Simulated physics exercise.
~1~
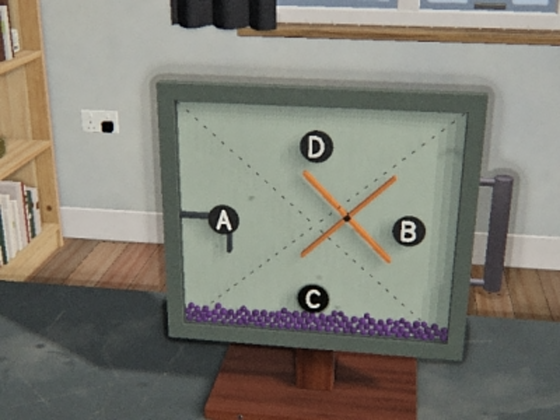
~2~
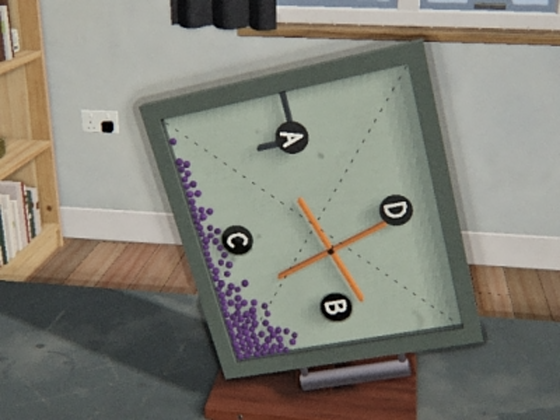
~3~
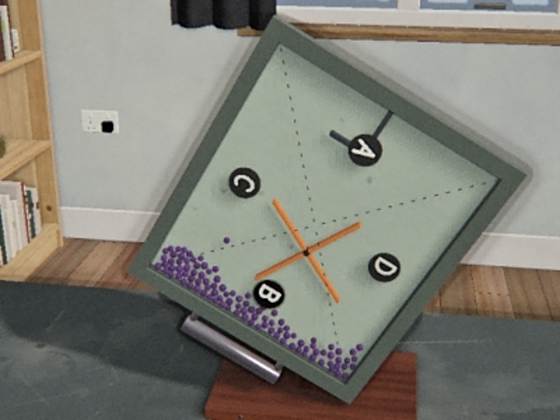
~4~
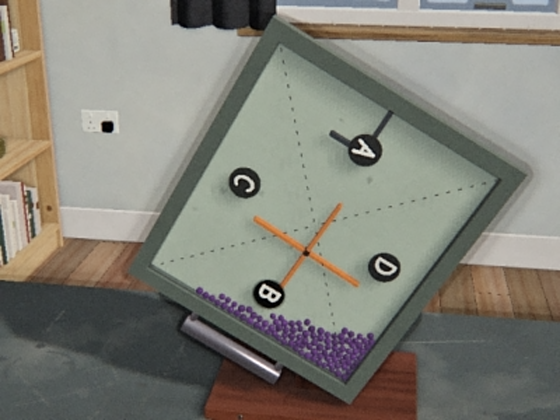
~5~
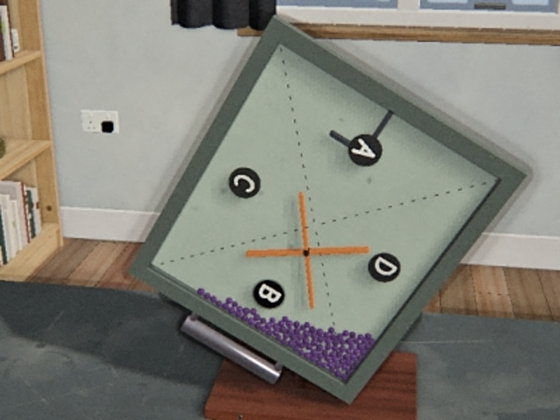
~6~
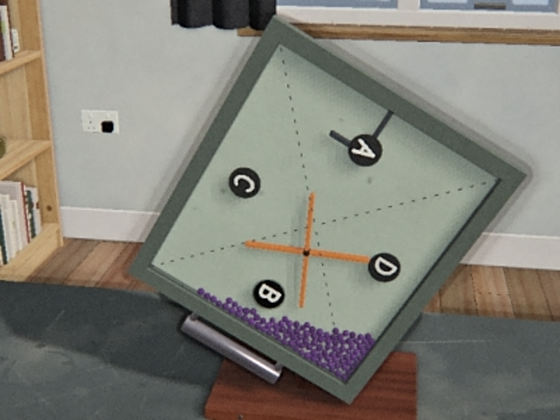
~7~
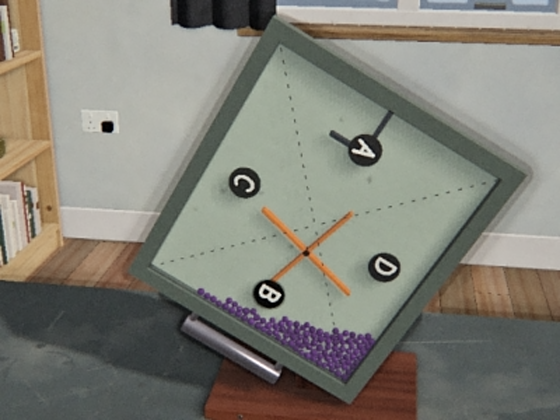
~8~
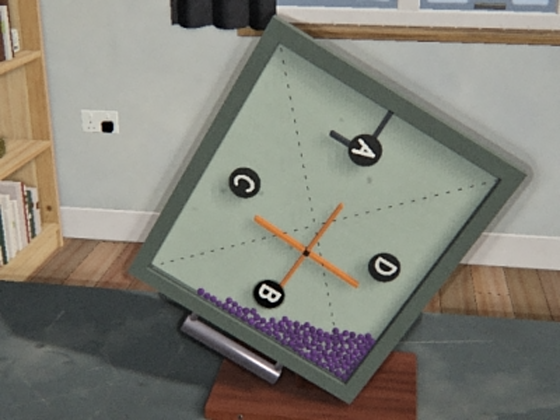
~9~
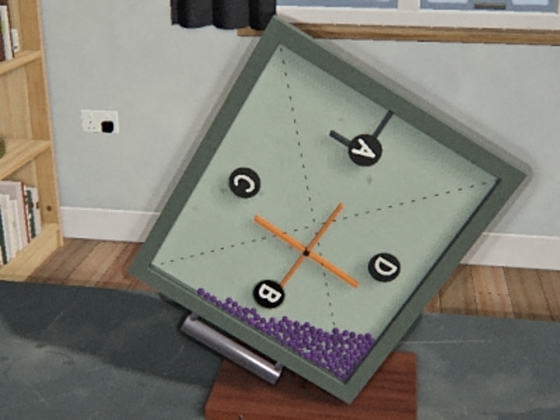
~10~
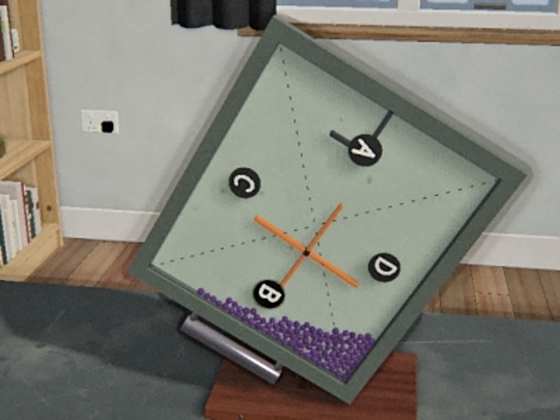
A flat, square case with a dark green frame stands on a reddish wooden base in a room, seen from the front by a still camera, with a bookshelf at left and a window above. Inside are lettered black discs, dashed diagonals, an orange cross and purple beads lying along the bottom. The case turns briskly, well past a quarter turn, and the beads slide down into the lower left. It stops tilted, and they spread toward the lowest corner. The orange cross swings back and forth, then rests, with most beads settled in the wedge marked B.
